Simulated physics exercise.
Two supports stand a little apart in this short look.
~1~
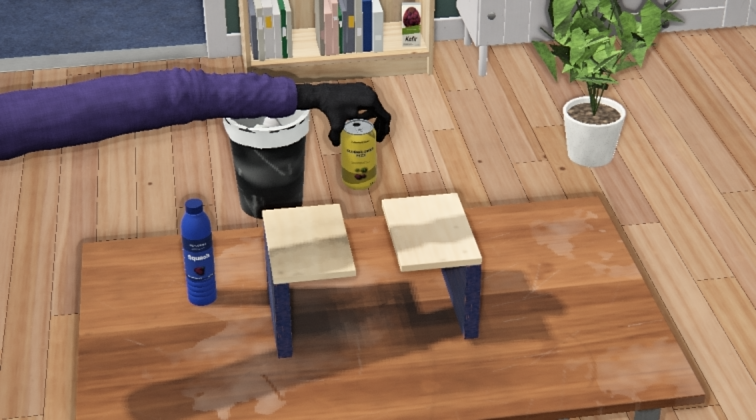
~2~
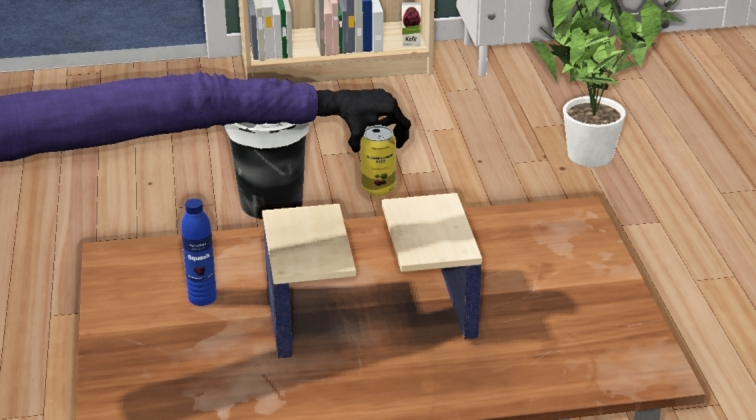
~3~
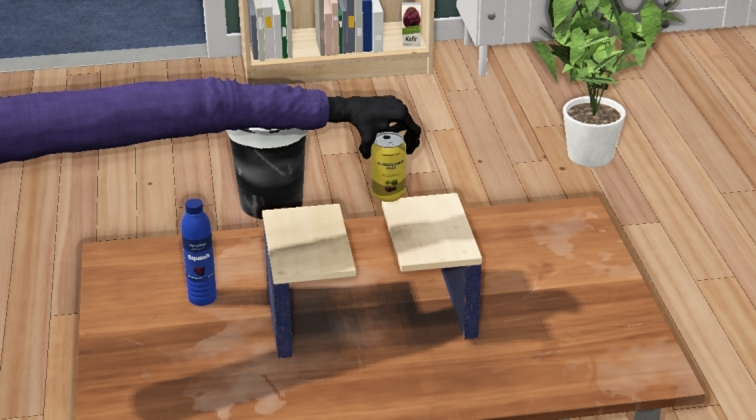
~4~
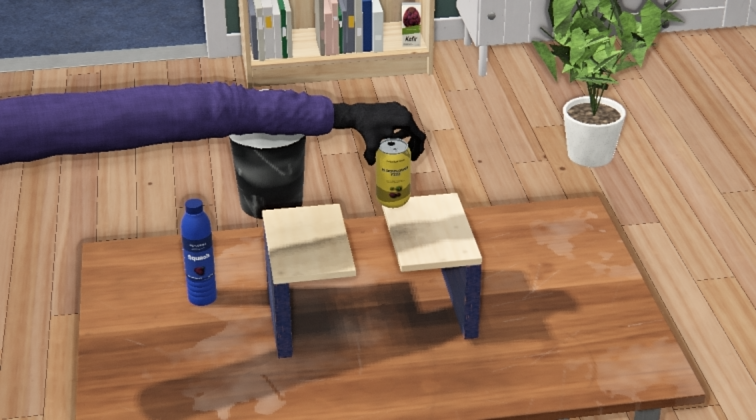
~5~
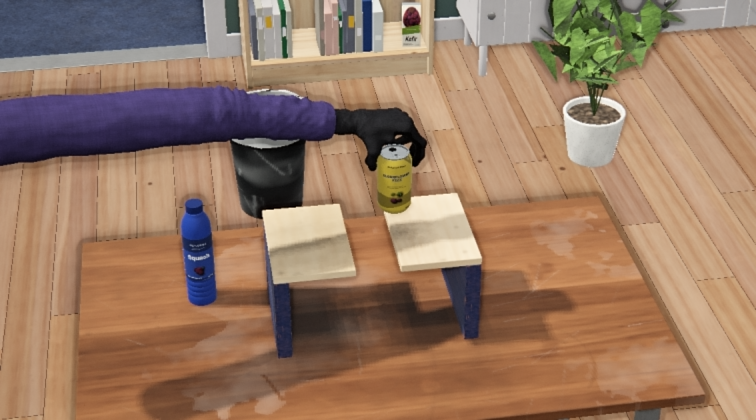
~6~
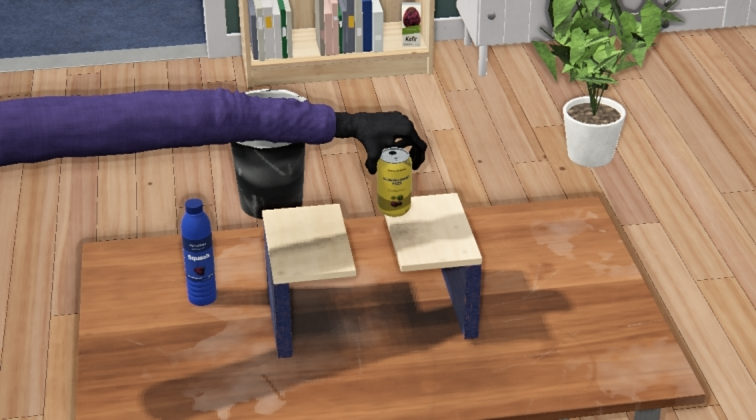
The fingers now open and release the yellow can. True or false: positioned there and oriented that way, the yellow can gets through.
False.
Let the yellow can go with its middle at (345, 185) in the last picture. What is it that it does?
In that case it gets jammed.
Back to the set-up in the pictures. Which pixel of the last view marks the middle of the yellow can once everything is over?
Looks like it settles somewhere around (394, 204).
Then, 0.32 s after the last picture, yellow can slid about its own width near (394, 204).
Then, 0.66 s after the last picture, yellow can resting near (394, 204).
At rest, moved from the start, yellow can; blue bottle in place. Seen from the same camera at the end, yellow can near (394, 204). The can lodges.
